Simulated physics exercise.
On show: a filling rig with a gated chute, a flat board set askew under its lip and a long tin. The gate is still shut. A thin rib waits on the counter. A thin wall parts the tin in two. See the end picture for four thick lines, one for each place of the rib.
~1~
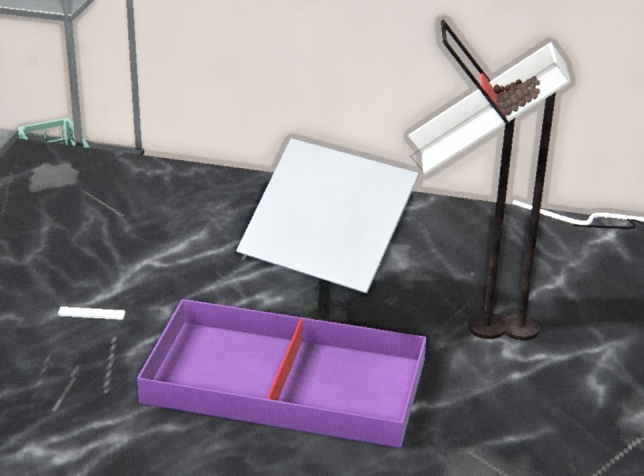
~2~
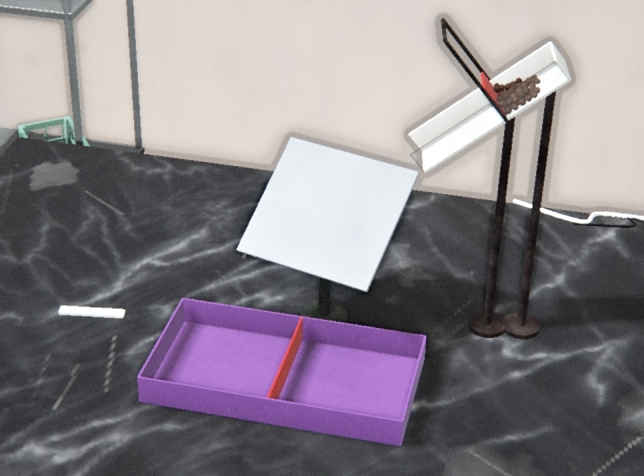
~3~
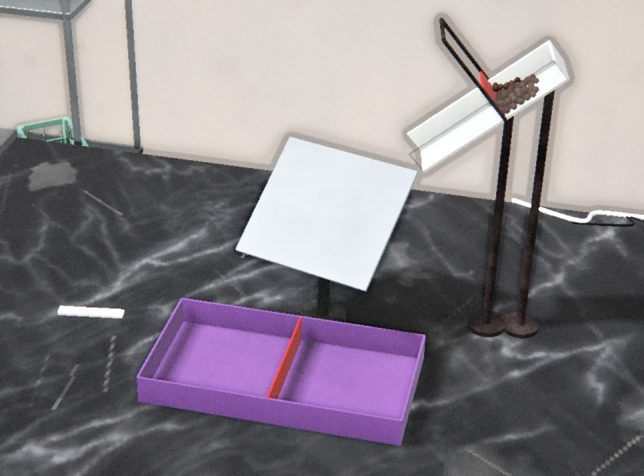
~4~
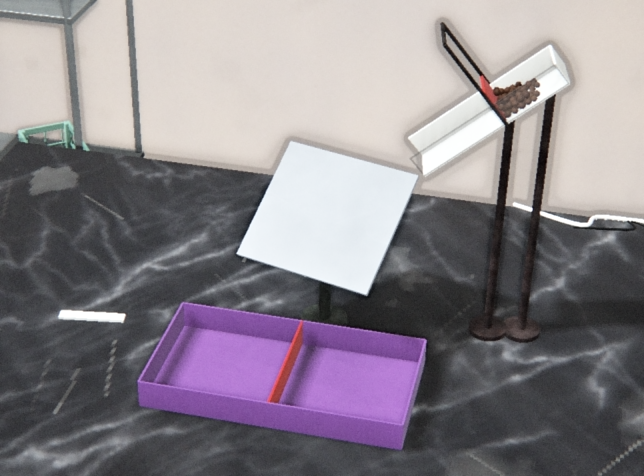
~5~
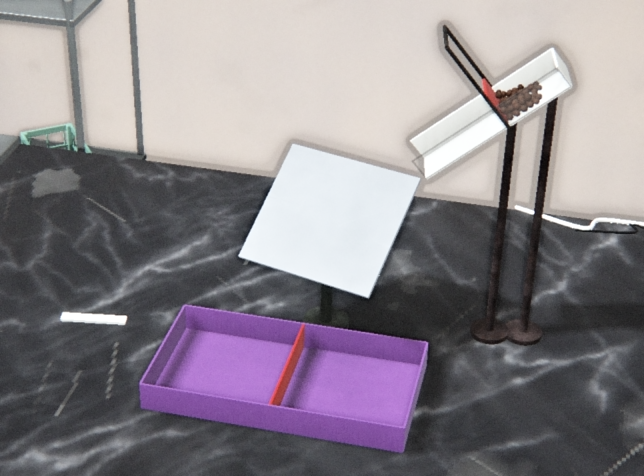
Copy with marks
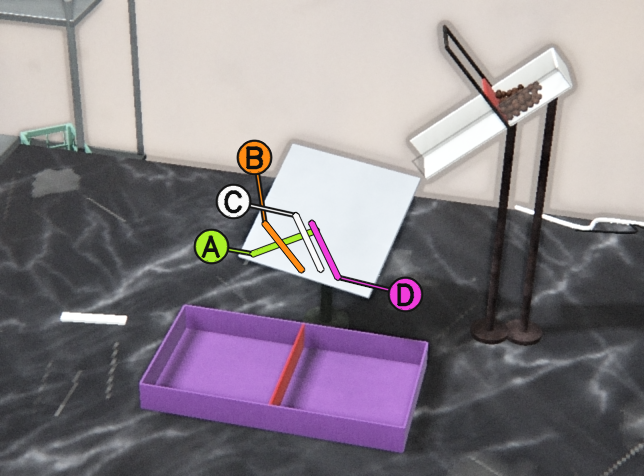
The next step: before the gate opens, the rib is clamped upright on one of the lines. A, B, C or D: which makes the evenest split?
Best: B.
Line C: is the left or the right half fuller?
More lands on the right.
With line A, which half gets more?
Left.
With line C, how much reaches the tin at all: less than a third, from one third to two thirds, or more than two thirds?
More than two thirds.
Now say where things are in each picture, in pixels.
Load behind the gate (514, 96), allspice berries; lip of the chute (424, 163), sloping fairly steeply, in the first frame.
Middle of the board (327, 211), tilted fairly steeply; middle of its low edge (300, 270); of its high edge (353, 154), in the second frame.
Front corners of the tin (138, 377) and (401, 421); front end of its middle wall (267, 398); gate still shut (485, 85), in the third frame.
Middle of the load (514, 98); lip (424, 166), in the fourth frame.
Middle of the load (516, 101); lip (426, 168), in the fifth frame.
On the marked copy, line A from (316, 230) to (252, 253); line B from (265, 223) to (301, 269); line C from (295, 215) to (320, 269); line D from (311, 223) to (337, 277).
With A, of what is caught, almost all in the left half, about a tenth in the right.
With B, of what is caught, roughly half in the left half, roughly half in the right.
With C, of what is caught, about a tenth in the left half, almost all in the right.
With D, of what is caught, about a tenth in the left half, almost all in the right.
